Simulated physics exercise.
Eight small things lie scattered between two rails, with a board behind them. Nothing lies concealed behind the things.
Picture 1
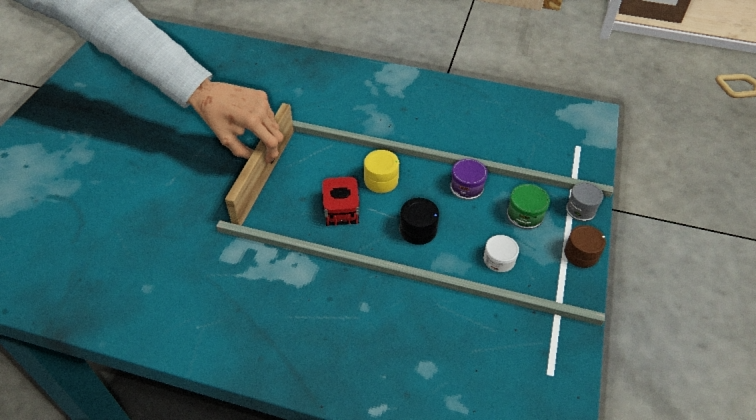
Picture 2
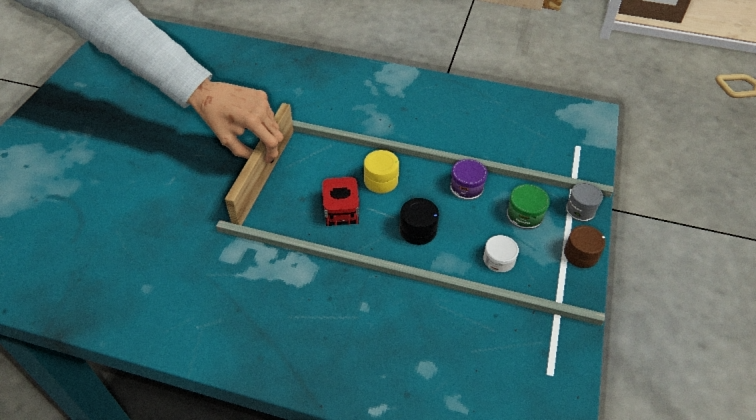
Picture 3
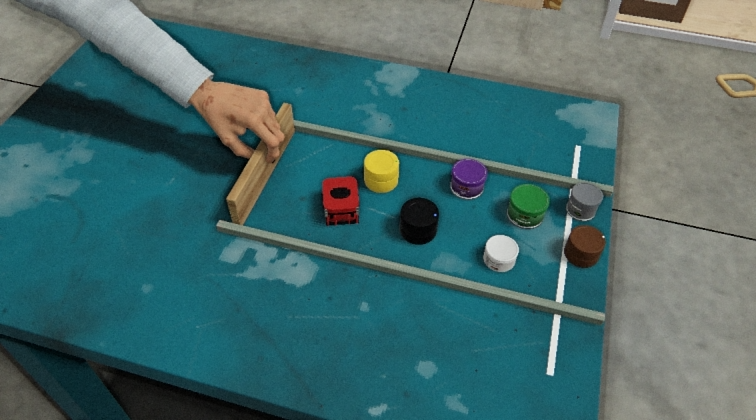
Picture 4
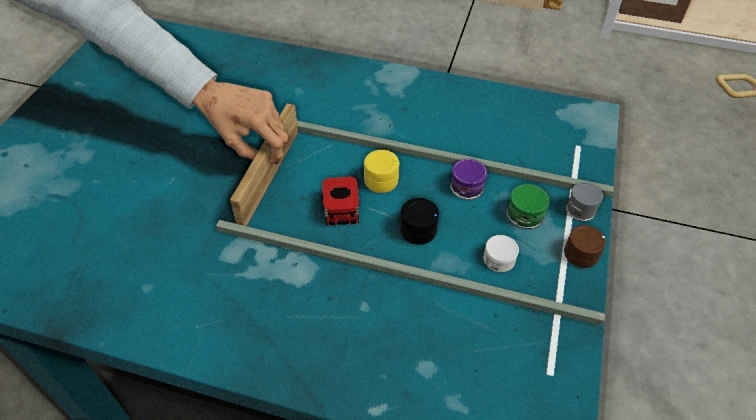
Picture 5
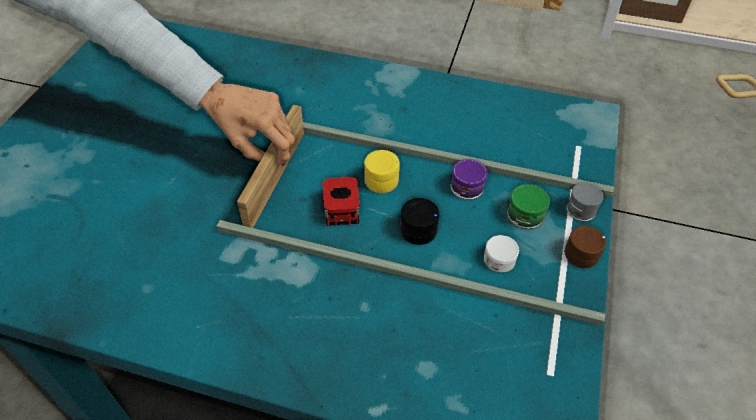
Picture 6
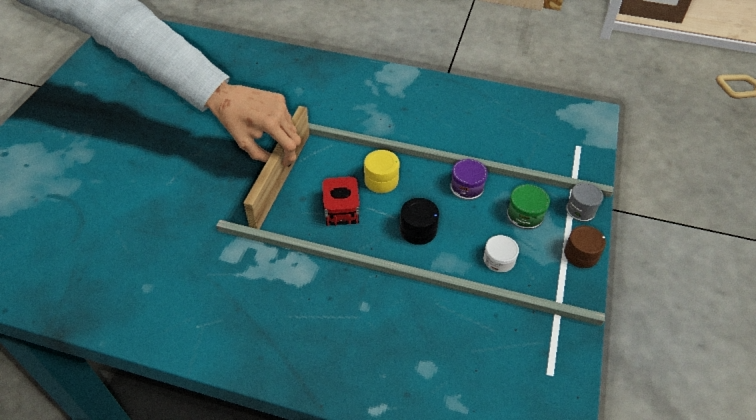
A hand slides a wooden board slightly right between two rails toward eight still objects.
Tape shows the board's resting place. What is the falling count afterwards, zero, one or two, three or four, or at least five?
Afterwards the falling count is three or four.
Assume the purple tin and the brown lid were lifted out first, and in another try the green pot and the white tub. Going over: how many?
2, then 3.
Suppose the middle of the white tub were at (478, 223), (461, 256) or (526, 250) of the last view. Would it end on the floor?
One after another: It is gone, then is safe, then is gone.
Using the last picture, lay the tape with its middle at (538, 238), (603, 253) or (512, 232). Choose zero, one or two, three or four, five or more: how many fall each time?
Falls: Just one or two; at least five; not one.
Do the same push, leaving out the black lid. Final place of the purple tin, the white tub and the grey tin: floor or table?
Well, the purple tin is still there, the white tub winds up down, and the grey tin winds up down.
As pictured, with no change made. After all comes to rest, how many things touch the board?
Count recorded: 4.
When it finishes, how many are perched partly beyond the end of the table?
The number would be 0.
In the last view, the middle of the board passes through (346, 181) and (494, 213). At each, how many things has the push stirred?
Counts: 1 and 6.
Soon after, none off yet; brown lid at rest near (584, 247); grey tin at rest near (584, 202); green pot at rest near (528, 207).
Then, none off yet; brown lid moved a little near (599, 248); grey tin moving near (588, 202); green pot moved about its own width near (573, 222).
By the end, the number that fall off is three or four; fallen, black lid, green pot, grey tin and brown lid.
